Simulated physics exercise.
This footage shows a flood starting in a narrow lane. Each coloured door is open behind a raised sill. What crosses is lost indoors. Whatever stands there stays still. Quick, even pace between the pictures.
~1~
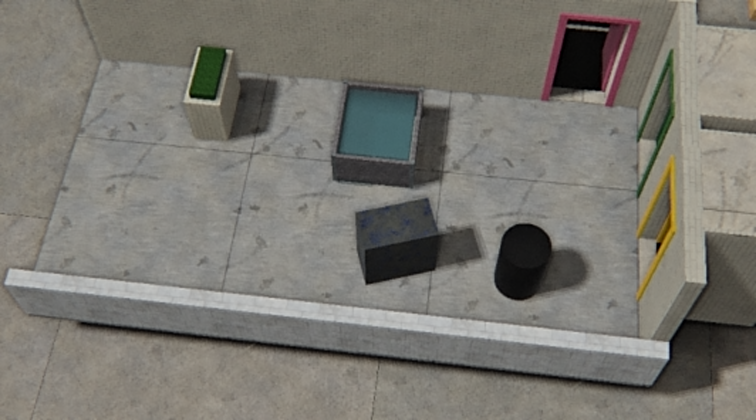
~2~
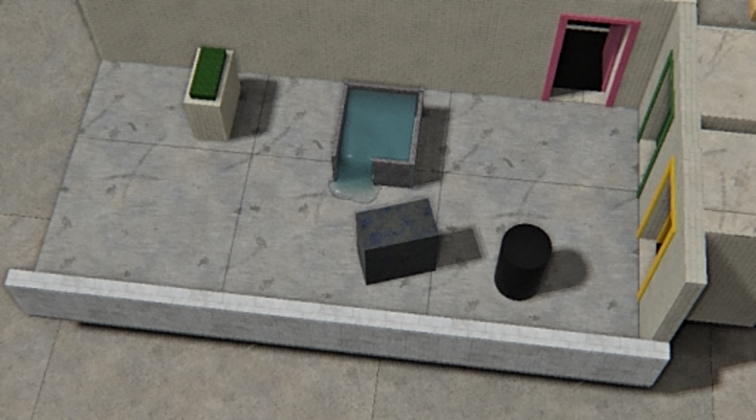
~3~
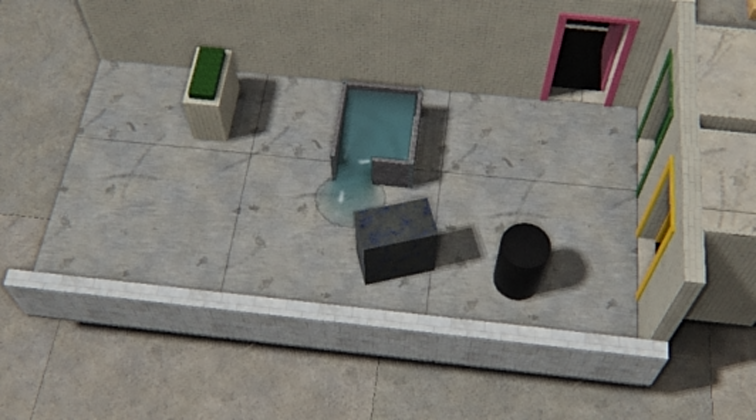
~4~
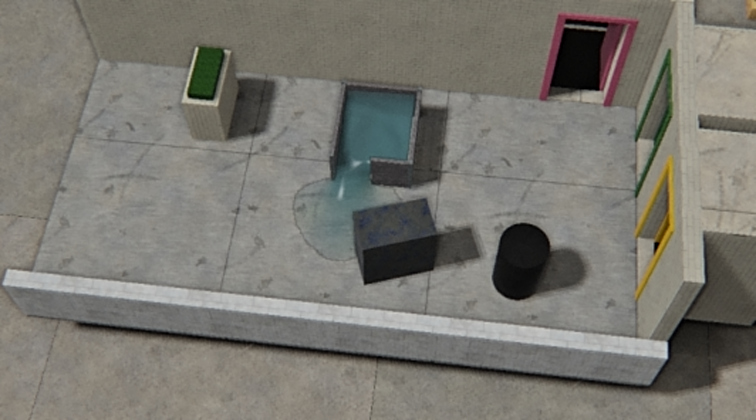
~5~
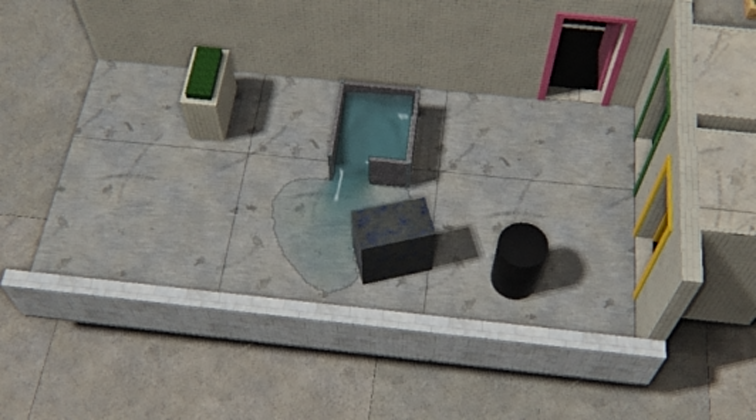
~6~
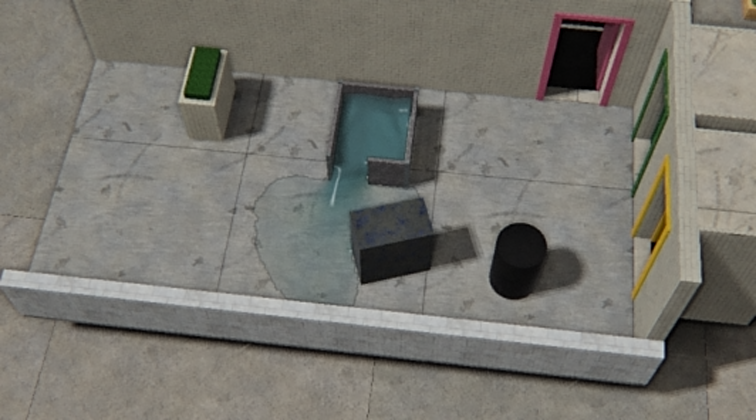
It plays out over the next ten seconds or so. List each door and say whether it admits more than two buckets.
Green door - admits no more than two; yellow door - admits no more than two; pink door - admits no more than two.
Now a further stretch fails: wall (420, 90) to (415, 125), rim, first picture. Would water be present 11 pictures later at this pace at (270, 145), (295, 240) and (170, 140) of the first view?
In the order given: Untouched, untouched and untouched.
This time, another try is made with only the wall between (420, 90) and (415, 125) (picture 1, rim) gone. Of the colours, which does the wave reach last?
My pick: The yellow one.
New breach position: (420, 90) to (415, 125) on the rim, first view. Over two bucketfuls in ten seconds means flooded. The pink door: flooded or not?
Checking each one, pink door overshoots.
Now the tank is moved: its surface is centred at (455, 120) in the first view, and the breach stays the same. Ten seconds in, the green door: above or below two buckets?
As I see it, the green door stays within the limit.
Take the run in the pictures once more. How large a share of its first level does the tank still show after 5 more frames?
That would be roughly 58 per cent.
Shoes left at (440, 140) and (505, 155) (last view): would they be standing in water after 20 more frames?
Point one: Swamped. Point two: Swamped.
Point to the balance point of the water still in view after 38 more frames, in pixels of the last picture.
It is near (342, 223).
A moment on, water covers 15 % of the floor; the green door not reached, the yellow door not reached, the pink door not reached.
Next, water covers 25 % of the floor; the green door not reached, the yellow door not reached, the pink door not reached.
Then, water covers 35 % of the floor; the green door not reached, the yellow door not reached, the pink door not reached.
Later, water covers 50 % of the floor; the green door not reached, the yellow door not reached, the pink door wet at the sill, nothing in.
In the end, water covers 50 % of the floor; the green door not reached, the yellow door wet at the sill, nothing in, the pink door wet at the sill, nothing in.
